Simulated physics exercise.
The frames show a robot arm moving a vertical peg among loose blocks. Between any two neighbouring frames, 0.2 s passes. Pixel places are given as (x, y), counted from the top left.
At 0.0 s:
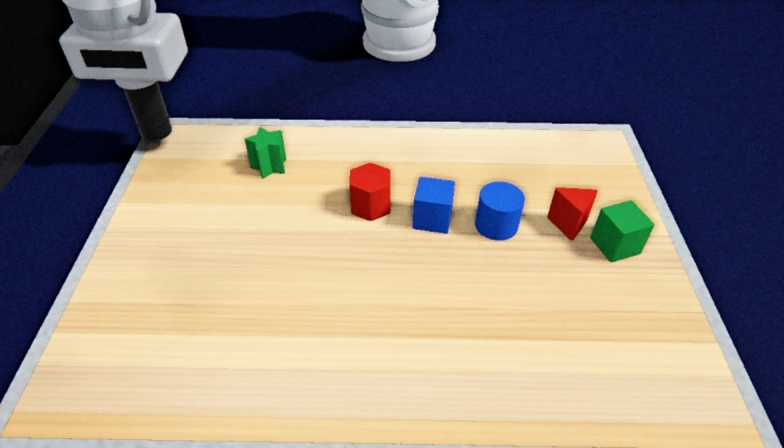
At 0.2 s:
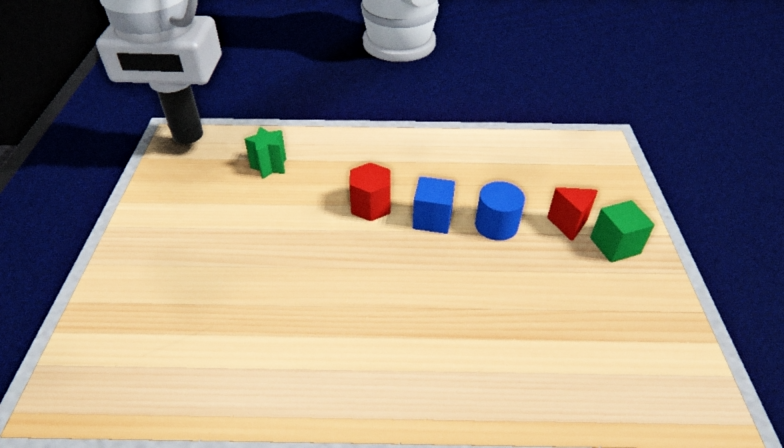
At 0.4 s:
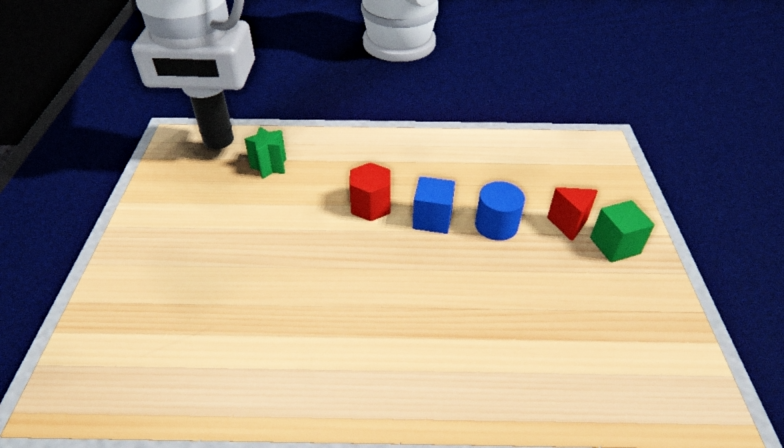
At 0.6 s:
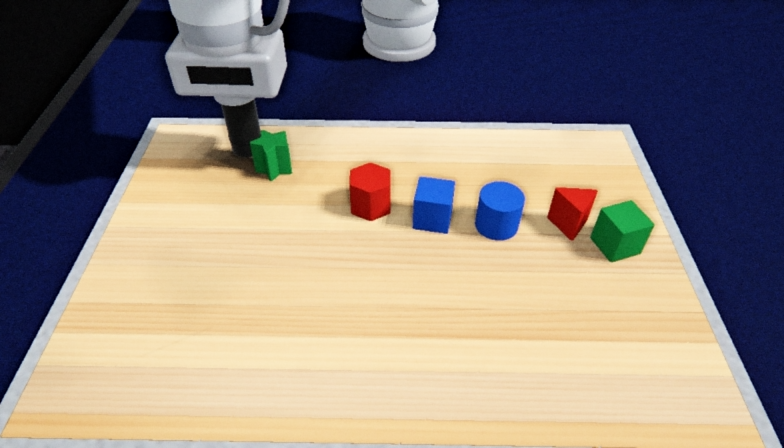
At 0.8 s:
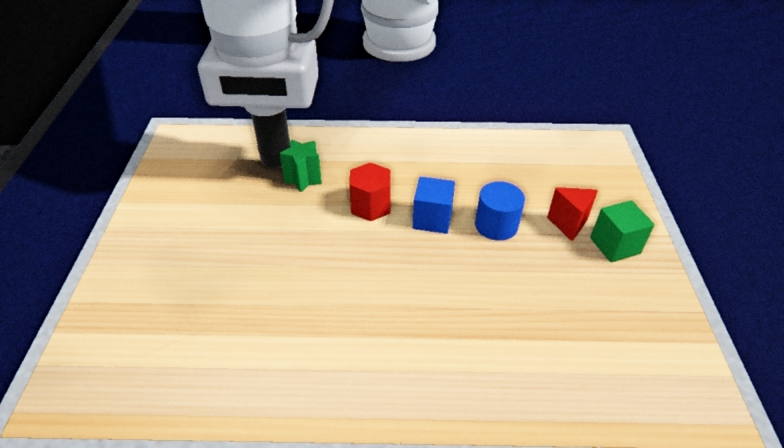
A robot arm with a black peg slid rightward along the back of a wooden board, met the green star-shaped block and pushed it a little toward the red hexagon, while the other blocks stayed still.
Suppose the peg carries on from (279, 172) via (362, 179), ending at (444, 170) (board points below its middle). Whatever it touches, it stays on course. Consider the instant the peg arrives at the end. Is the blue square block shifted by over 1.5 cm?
Final answer: No.
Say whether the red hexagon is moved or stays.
In the end it has been moved.
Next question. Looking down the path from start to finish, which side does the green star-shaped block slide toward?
The shift goes right.
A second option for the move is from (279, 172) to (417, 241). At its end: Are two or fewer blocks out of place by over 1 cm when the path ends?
No.
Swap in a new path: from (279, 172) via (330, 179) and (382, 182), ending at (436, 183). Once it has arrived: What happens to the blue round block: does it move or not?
From what I can tell, it will keep its place.
What follows on the original path. One third of the way, peg (333, 164); green star-shaped block (356, 158); red hexagon (376, 179), turned 20° clockwise.
Two thirds of the way, peg (391, 166); green star-shaped block (411, 169), turned 55° clockwise; red hexagon (397, 192), turned 75° clockwise; blue square block (438, 191).
At the end, peg (446, 157); green star-shaped block (414, 170), turned 65° clockwise; red hexagon (397, 192), turned 75° clockwise; blue square block (439, 192).
